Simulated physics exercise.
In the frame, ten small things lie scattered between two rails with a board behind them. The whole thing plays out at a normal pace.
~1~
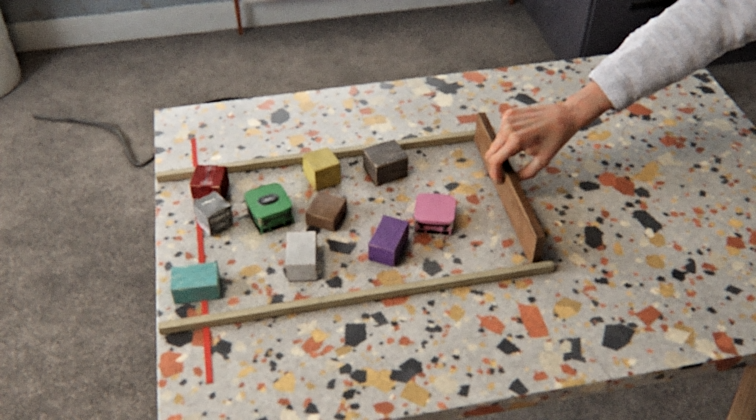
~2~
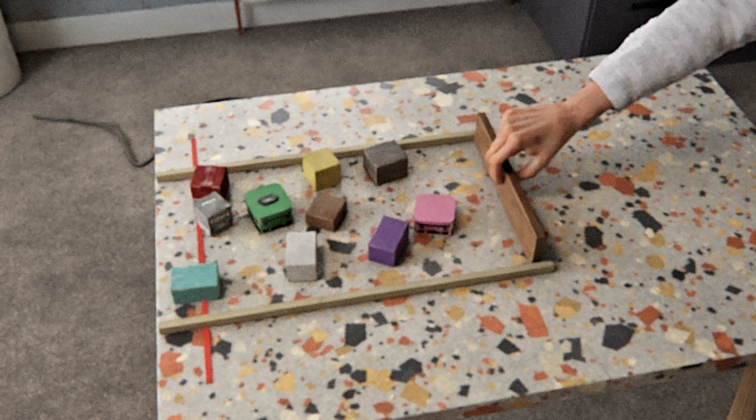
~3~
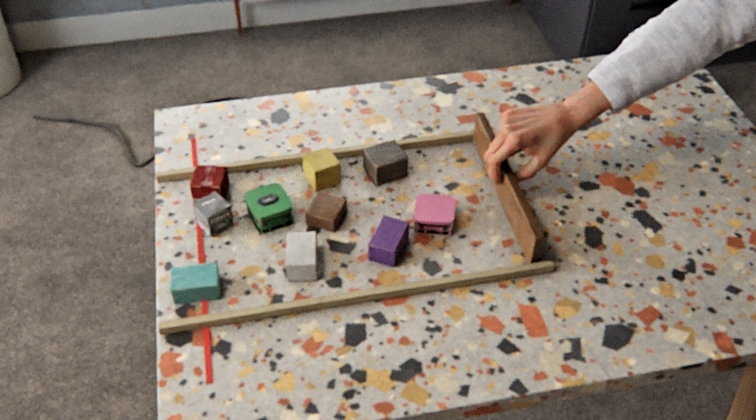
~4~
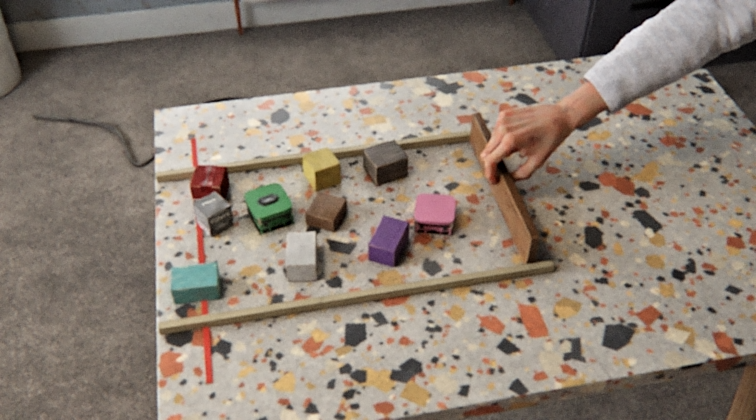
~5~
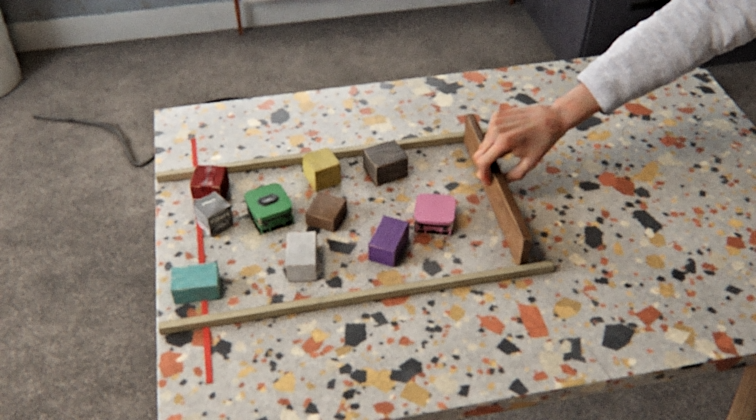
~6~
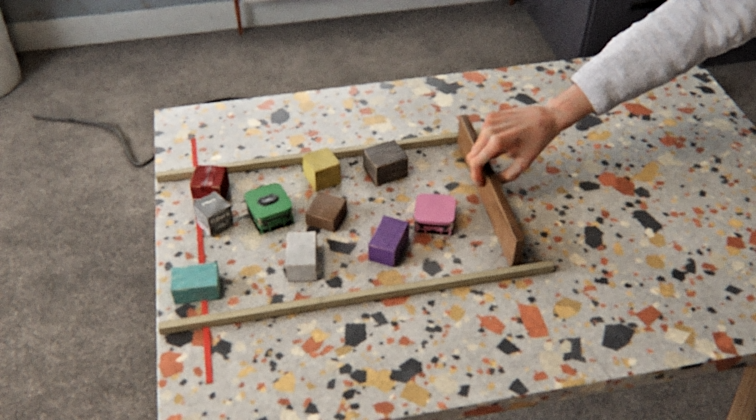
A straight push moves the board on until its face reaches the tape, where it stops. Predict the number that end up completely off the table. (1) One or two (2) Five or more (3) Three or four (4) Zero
Five or more.
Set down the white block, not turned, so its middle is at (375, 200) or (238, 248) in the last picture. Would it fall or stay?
Well, the white block stays aboard in the first case and is gone in the second.
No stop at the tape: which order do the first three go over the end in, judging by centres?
Order, earliest first: Grey box, red box, turquoise block.
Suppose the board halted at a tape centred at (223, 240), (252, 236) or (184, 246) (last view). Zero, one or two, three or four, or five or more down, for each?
First either three or four, next either one or two, finally 5 or more.
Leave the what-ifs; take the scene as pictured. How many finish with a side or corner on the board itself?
That comes to 3.
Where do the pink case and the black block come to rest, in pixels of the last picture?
Positions - first (180, 250), then (177, 189).
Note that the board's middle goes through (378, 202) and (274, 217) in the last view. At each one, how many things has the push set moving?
At the one place 5, at the other 10.
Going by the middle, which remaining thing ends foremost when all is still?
I'd go with the brown block.
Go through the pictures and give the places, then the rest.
The first frame shows turquoise block (196, 283); red box (210, 185); grey box (213, 214); board (506, 184); tape (200, 243).
The second frame shows red box (210, 185); black block (386, 162).
The third frame shows grey box (214, 214); brown block (326, 212).
The fourth frame shows turquoise block (196, 283); green case (269, 208).
The fifth frame shows red box (210, 185); purple block (389, 241).
The sixth frame shows turquoise block (196, 283); red box (210, 185); grey box (214, 214); board (488, 187); tape (200, 243).
A little later, none off yet; turquoise block at rest near (196, 283); red box at rest near (210, 185); grey box at rest near (214, 214).
When it is over, the number that fall off is five or more; down, yellow block, white block, green case, grey box, red box and turquoise block.
